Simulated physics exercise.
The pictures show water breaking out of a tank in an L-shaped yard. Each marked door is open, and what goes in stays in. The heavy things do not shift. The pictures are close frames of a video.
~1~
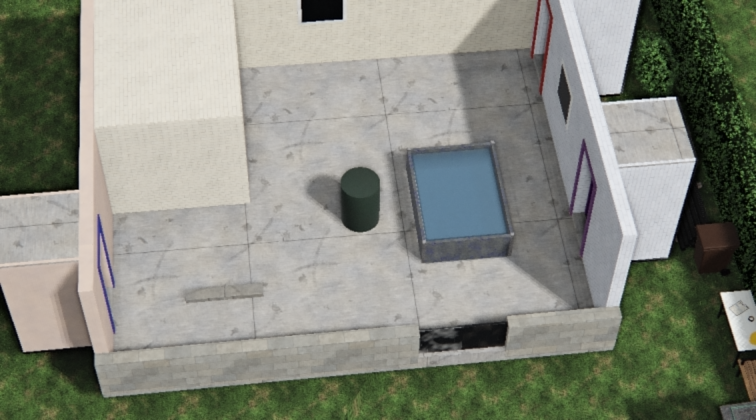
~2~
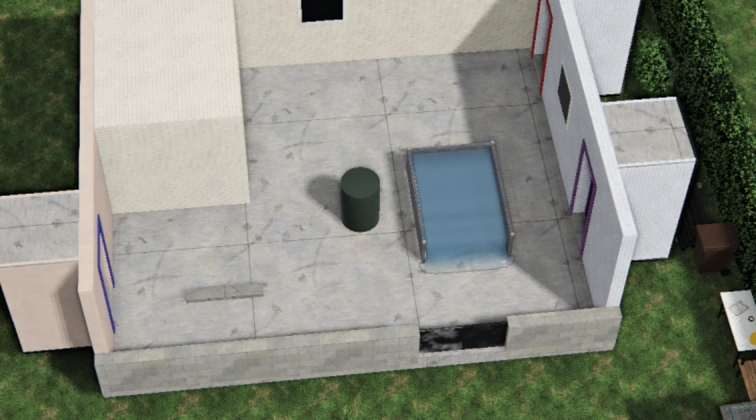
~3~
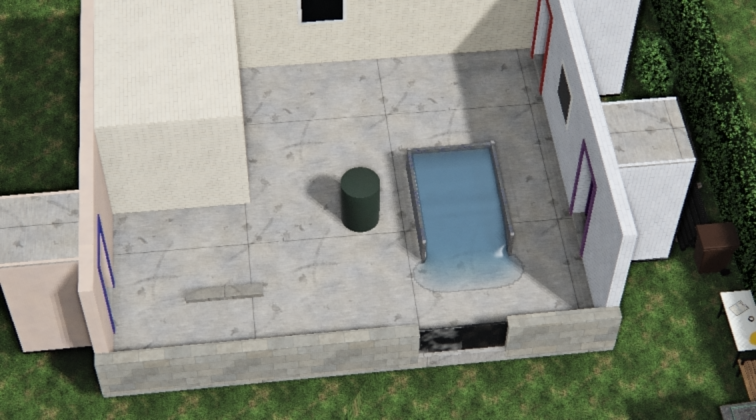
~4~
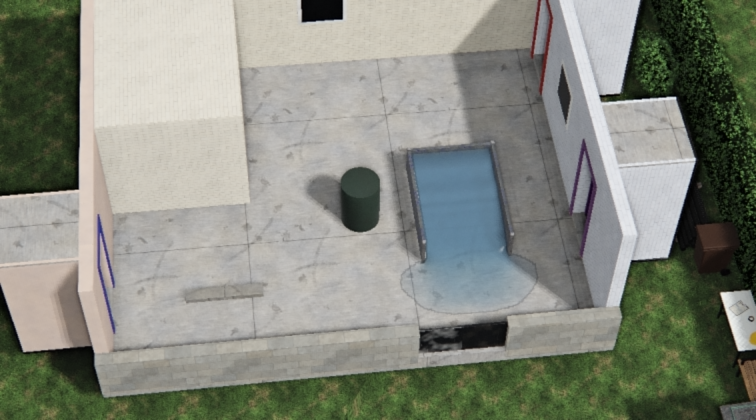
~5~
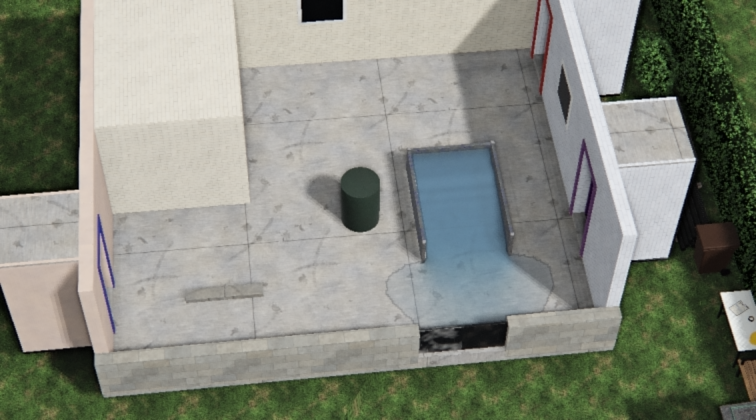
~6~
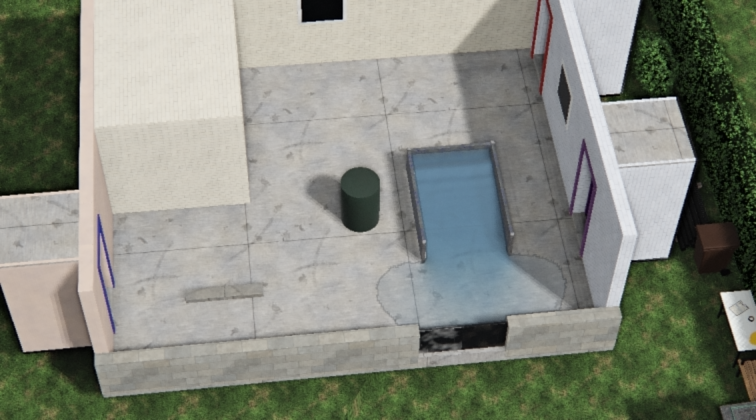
A tank of blue water opens at its near end and water spreads across the paving.
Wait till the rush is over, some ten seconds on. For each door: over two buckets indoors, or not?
In the end: The red door admits no more than that; the purple door admits no more than that; the blue door lets in a lot.
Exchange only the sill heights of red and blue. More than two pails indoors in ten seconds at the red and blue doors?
In short: The red one lets more in; the blue one holds.
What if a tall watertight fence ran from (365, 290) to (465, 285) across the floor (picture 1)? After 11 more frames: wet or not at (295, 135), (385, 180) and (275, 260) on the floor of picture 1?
One after the other: Dry, no water, covered.
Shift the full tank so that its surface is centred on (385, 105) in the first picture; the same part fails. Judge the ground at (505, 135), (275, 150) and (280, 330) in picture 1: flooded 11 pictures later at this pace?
In turn: Not flooded, dry, clear.
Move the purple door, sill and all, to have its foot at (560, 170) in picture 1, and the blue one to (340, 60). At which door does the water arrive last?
It is the blue-painted one.
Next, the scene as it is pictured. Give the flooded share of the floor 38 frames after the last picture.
About 65 per cent.
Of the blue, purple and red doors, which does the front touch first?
First comes the purple door.
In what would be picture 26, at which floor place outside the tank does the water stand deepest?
Near (590, 331).
A moment on, water covers 15 % of the floor; the red door not reached, the purple door not reached, the blue door not reached.
Next, water covers 15 % of the floor; the red door not reached, the purple door not reached, the blue door not reached.
Then, water covers 40 % of the floor; the red door not reached, the purple door wet at the sill, nothing in, the blue door not reached.
Later, water covers 65 % of the floor; the red door wet at the sill, nothing in, the purple door wet at the sill, nothing in, the blue door over two buckets in.
In the end, water covers 90 % of the floor; the red door under two buckets in, the purple door wet at the sill, nothing in, the blue door over two buckets in.
